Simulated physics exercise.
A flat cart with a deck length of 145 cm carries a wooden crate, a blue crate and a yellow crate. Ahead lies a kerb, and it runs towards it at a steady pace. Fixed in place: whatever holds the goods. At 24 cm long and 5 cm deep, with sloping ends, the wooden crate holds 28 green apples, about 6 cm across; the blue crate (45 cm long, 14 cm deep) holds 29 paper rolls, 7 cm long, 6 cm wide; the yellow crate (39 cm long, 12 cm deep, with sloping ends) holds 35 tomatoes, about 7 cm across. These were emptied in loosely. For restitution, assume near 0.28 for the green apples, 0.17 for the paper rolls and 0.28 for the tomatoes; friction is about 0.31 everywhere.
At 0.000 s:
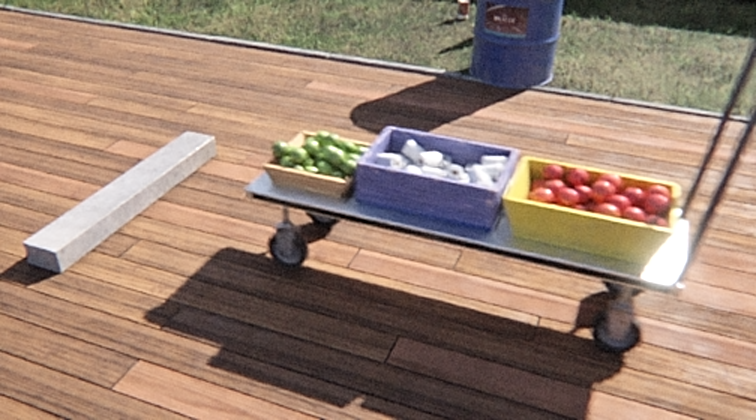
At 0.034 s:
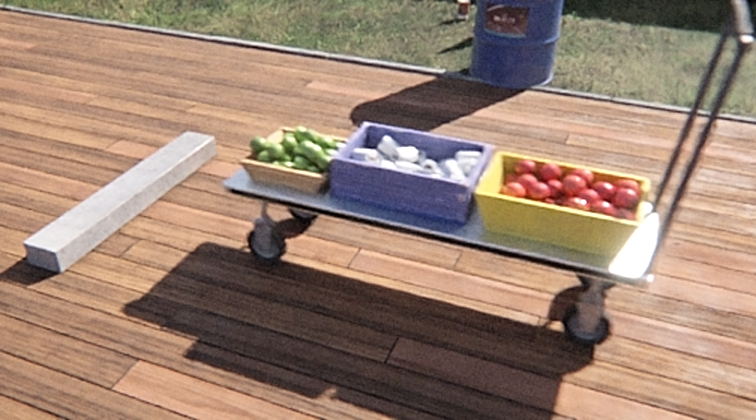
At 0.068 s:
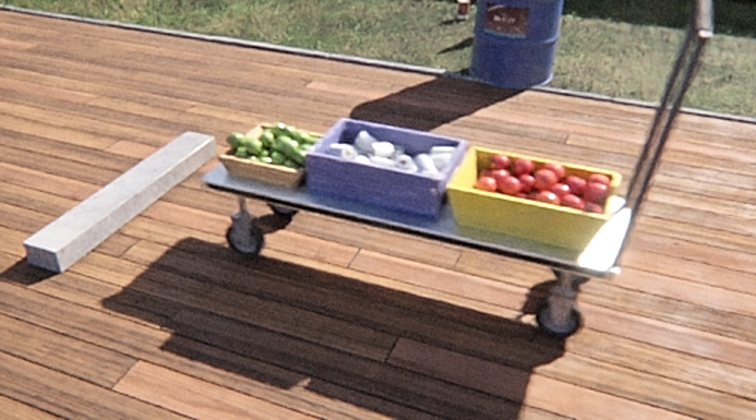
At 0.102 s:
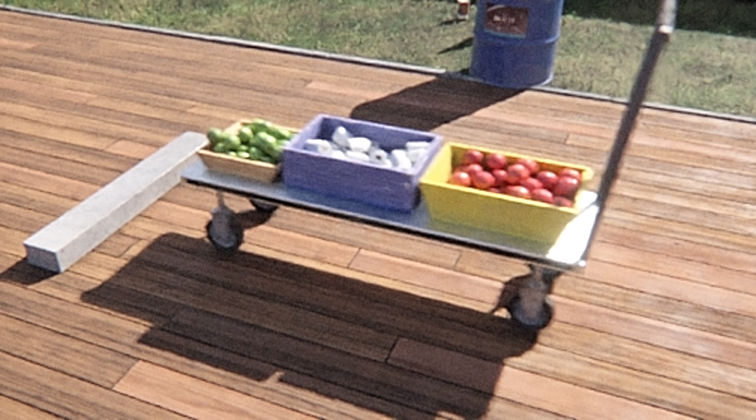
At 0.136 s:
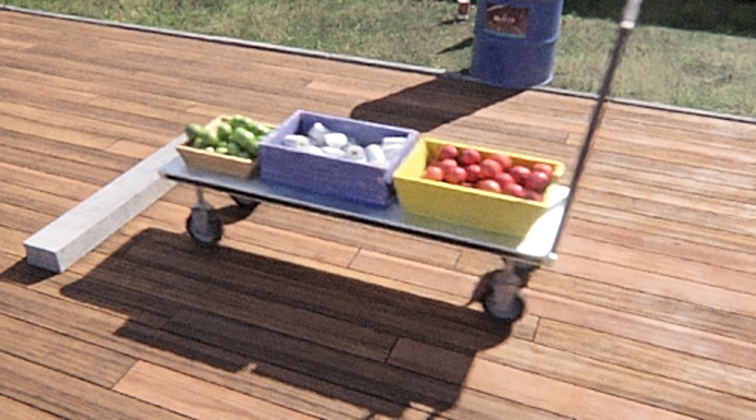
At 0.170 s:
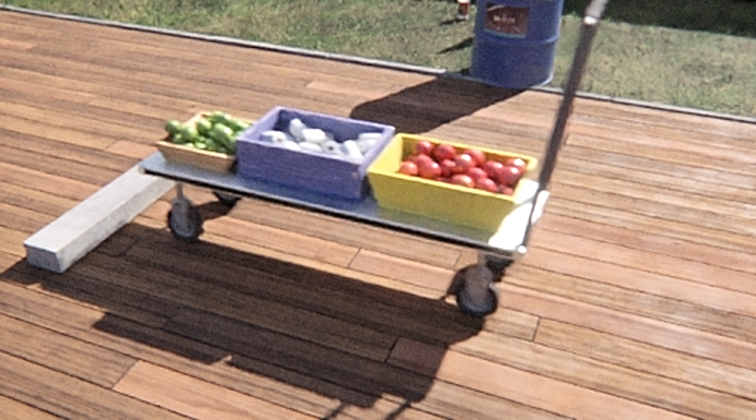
A flat cart carrying three filled crates rolls left across wooden decking toward a pale kerb.
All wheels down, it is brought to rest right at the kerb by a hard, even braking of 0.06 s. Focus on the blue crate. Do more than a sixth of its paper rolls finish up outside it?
No.
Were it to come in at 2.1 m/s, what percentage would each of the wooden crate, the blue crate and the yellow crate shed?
Then the wooden crate sheds 40 per cent of its load, the blue crate 0 per cent, and the yellow crate 10 per cent.
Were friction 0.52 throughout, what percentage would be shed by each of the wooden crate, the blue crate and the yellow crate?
Wooden crate 40%, blue crate 0%, yellow crate 10%.
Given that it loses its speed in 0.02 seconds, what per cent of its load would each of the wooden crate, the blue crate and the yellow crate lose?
In that case wooden crate 50, blue crate 0 and yellow crate 20 per cent.
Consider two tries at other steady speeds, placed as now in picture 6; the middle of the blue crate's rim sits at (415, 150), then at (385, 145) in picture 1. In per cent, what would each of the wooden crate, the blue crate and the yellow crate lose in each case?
Wooden crate: 40 / 20 percent; blue crate: 0 / 0 percent; yellow crate: 0 / 0 percent.
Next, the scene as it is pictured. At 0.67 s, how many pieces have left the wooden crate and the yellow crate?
Estimate at that time - wooden crate 14, yellow crate 6, give or take.
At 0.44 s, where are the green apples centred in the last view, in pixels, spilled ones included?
Their middle is around (135, 116).
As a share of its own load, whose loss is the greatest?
The wooden crate.
After 0.22 s, it begins to slow.
After 0.32 s, wooden crate 26 in, 2 out, blue crate 29 in, 0 out and yellow crate 35 in, 0 out.
After 0.44 s, wooden crate 16 in, 12 out, blue crate 29 in, 0 out and yellow crate 32 in, 3 out.
After 0.67 s, wooden crate 14 in, 14 out, blue crate 27 in, 2 out and yellow crate 29 in, 6 out.
Final count (at 1.17 s), wooden crate 14 in, 14 out, blue crate 27 in, 2 out and yellow crate 29 in, 6 out. Asked share, 2 of 29, 7 per cent.
